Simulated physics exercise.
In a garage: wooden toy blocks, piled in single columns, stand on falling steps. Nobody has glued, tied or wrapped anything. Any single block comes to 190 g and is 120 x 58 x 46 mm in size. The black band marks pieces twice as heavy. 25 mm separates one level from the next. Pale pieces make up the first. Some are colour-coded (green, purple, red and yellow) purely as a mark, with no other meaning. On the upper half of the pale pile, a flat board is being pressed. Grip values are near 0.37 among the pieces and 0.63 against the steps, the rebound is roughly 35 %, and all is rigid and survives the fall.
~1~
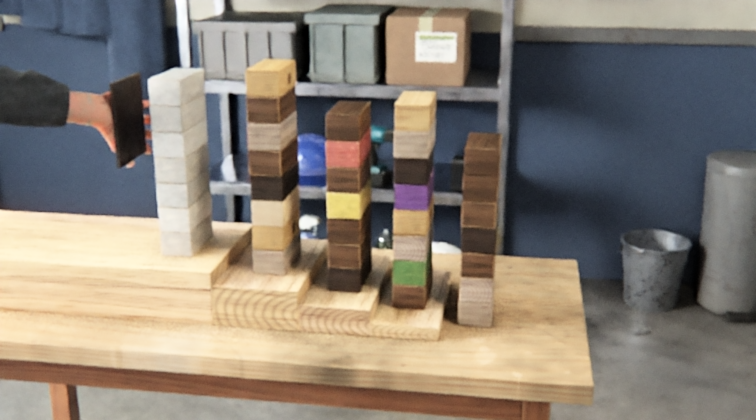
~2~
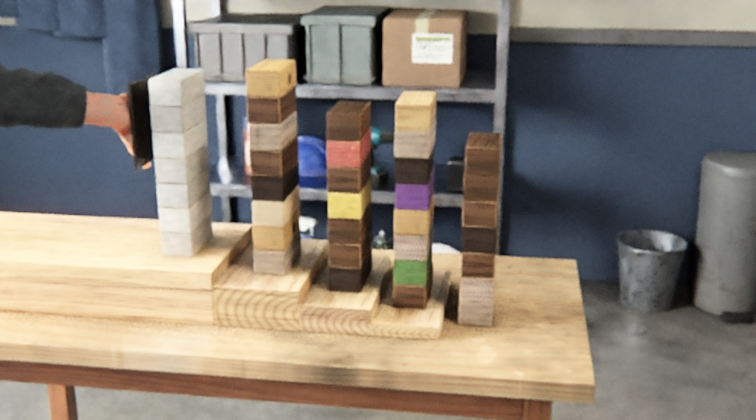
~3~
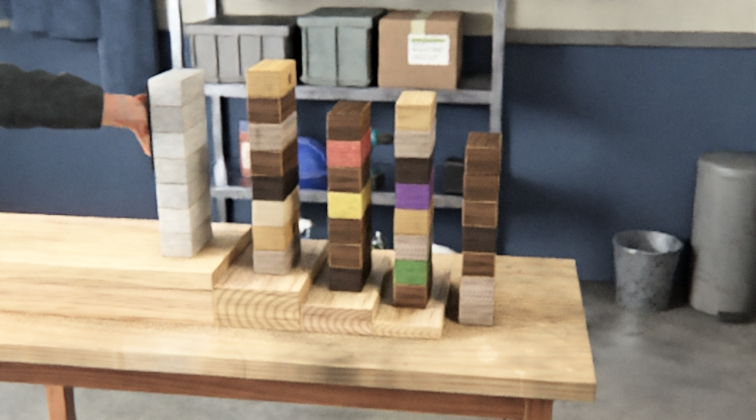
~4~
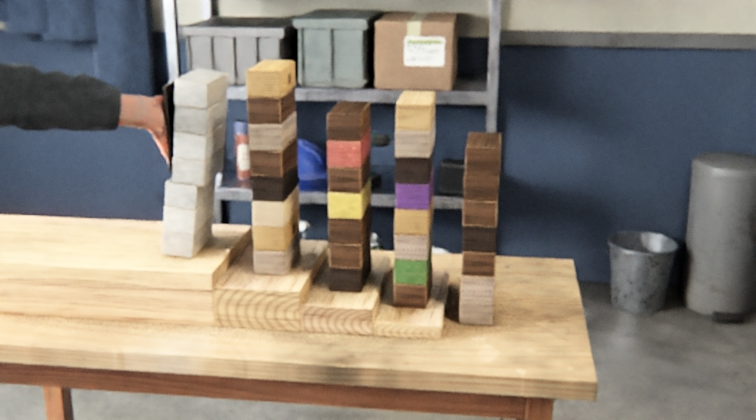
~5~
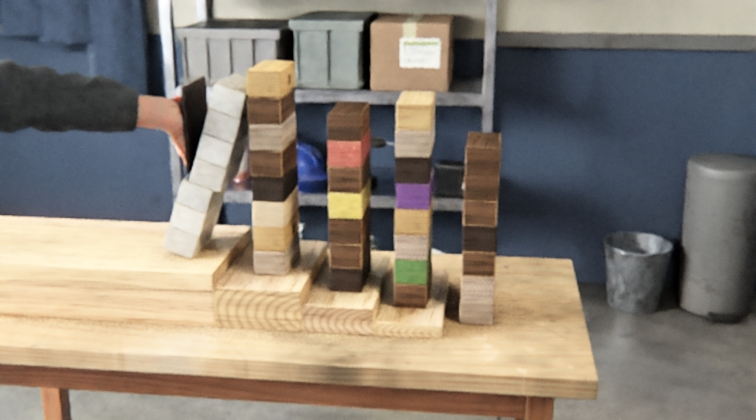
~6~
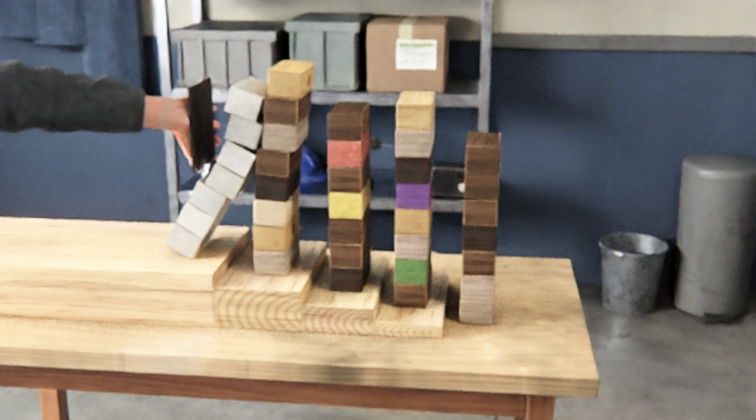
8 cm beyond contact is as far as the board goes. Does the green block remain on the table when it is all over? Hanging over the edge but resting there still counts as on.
Yes.
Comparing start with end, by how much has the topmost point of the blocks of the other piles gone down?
I'd say it's about 25 cm lower than before.
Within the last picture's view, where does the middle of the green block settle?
Look around pixel (456, 272) in the last frame.
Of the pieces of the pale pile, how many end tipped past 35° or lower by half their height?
That makes 7 in all.
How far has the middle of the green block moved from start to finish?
Around 8 cm, start to finish.
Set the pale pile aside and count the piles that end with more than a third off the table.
3.
Then, 0.36 s past the last view, 7 of the pale pile down; none of the 30 other blocks off the table, 20 disturbed; green block unmoved; yellow block 13° from how it stood.
Then, 0.72 s past the last view, 7 of the pale pile down; none of the 30 other blocks off the table, 28 disturbed; green block 37° from how it stood; yellow block 33° from how it stood, 59 mm lower.
Then, 1.26 s past the last view, 7 of the pale pile down; 13 of the 30 other blocks off the table; green block 45° from how it stood, 19 mm lower; red block upside down.
In the end, 7 of the pale pile down; 13 of the 30 other blocks off the table; green block 44° from how it stood, 19 mm lower; purple block on its side; red block on its side. From the last view, middles, green block near (456, 272).
